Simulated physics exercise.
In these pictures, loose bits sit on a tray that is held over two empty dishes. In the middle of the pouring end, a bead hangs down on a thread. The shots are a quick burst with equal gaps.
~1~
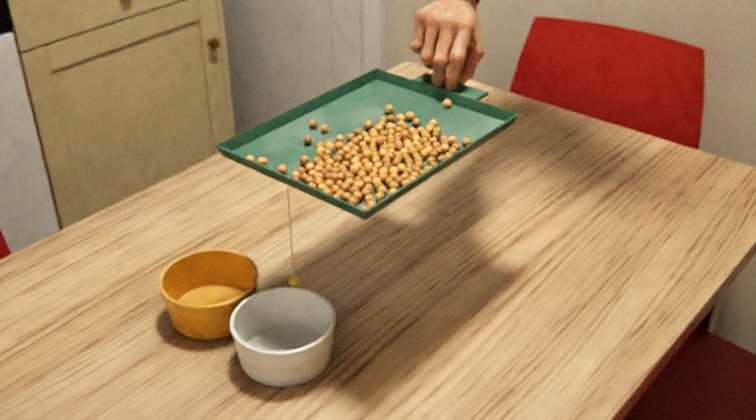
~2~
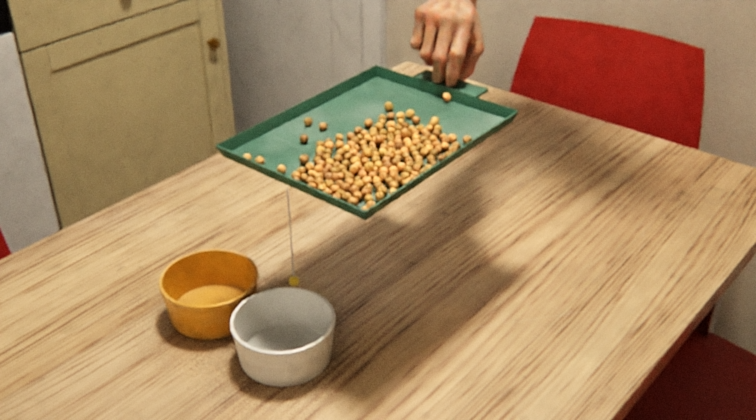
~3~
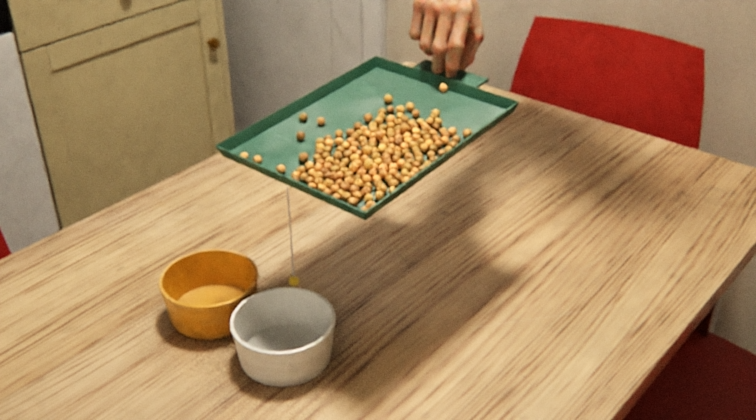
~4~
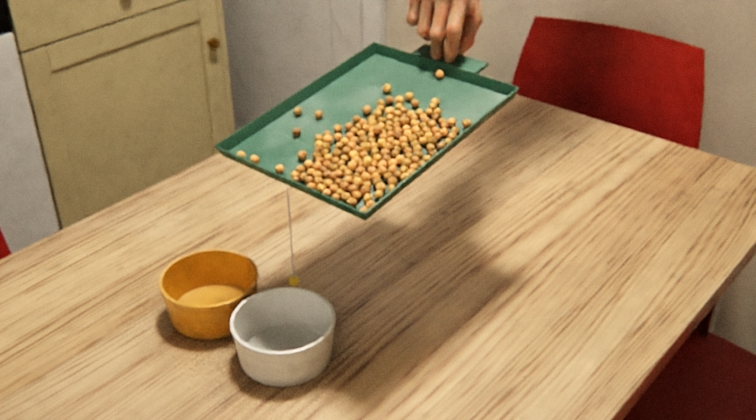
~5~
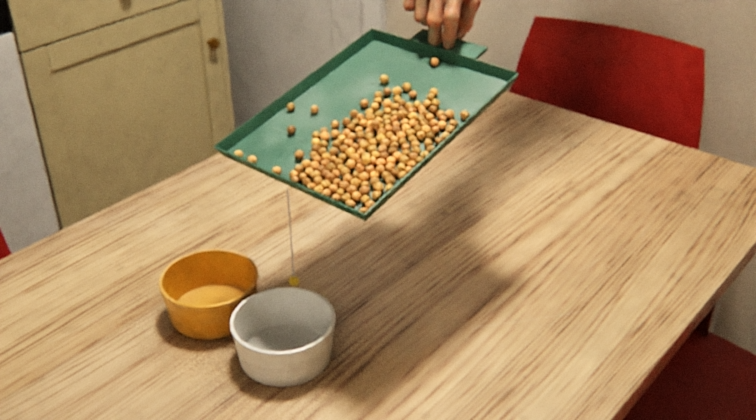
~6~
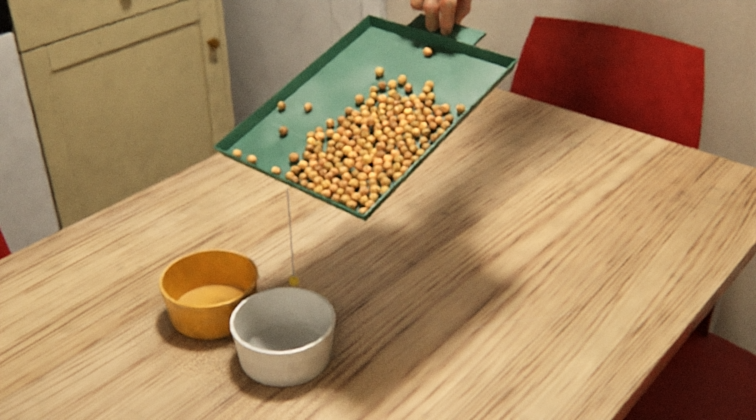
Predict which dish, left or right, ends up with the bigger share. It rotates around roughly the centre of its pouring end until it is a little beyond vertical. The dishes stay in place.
Right.
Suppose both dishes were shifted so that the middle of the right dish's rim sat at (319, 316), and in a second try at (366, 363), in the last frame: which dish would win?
Case one: The dish at right. Case two: The dish at left.
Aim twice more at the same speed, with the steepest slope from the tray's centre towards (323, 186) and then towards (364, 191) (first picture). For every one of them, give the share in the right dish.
In order, 50 in a hundred and 10 in a hundred.
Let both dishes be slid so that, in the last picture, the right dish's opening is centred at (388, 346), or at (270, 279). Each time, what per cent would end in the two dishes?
About 30 per cent, then about 20 per cent.
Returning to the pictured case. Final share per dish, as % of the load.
I'd say the left dish holds some 10 % and the right dish some 50 %.
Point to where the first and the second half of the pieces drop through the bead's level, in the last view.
First around (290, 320), afterwards around (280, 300).
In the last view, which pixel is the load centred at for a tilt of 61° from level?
Somewhere about pixel (300, 193).
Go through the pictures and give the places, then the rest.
In the first frame, corners of the pouring end at (222, 145) and (365, 207), level; middle of the load at (375, 157), round wooden beads; left dish at (174, 314); right dish at (248, 360); bead on its thread at (294, 281).
In the second frame, corners of the pouring end at (222, 145) and (365, 208), level; middle of the load at (375, 156).
In the third frame, corners of the pouring end at (222, 145) and (365, 208), tipped barely, level across its low end; middle of the load at (374, 152).
In the fourth frame, corners of the pouring end at (221, 145) and (364, 209), tipped a little, level across its low end; middle of the load at (374, 147).
In the fifth frame, corners of the pouring end at (220, 145) and (364, 210), tipped a little, level across its low end; middle of the load at (373, 143), a stray few on the move.
In the sixth frame, corners of the pouring end at (219, 145) and (363, 211), tipped clearly, level across its low end; middle of the load at (371, 140), about two thirds on the move; left dish at (174, 314); right dish at (248, 360).
Soon after the last picture, tray tipped steeply; about two thirds on the tray; a small part in the right dish; a stray few in the left dish; a stray few outside both; about a quarter in the air.
A little later, tray tipped right over; about half in the right dish; a small part in the left dish; about a quarter outside both; a small part in the air.
Later still, tray tipped past a quarter turn; about half in the right dish; a small part in the left dish; about a third outside both.
By the end, tray tipped past a quarter turn; about half in the right dish; a small part in the left dish; about a third outside both.
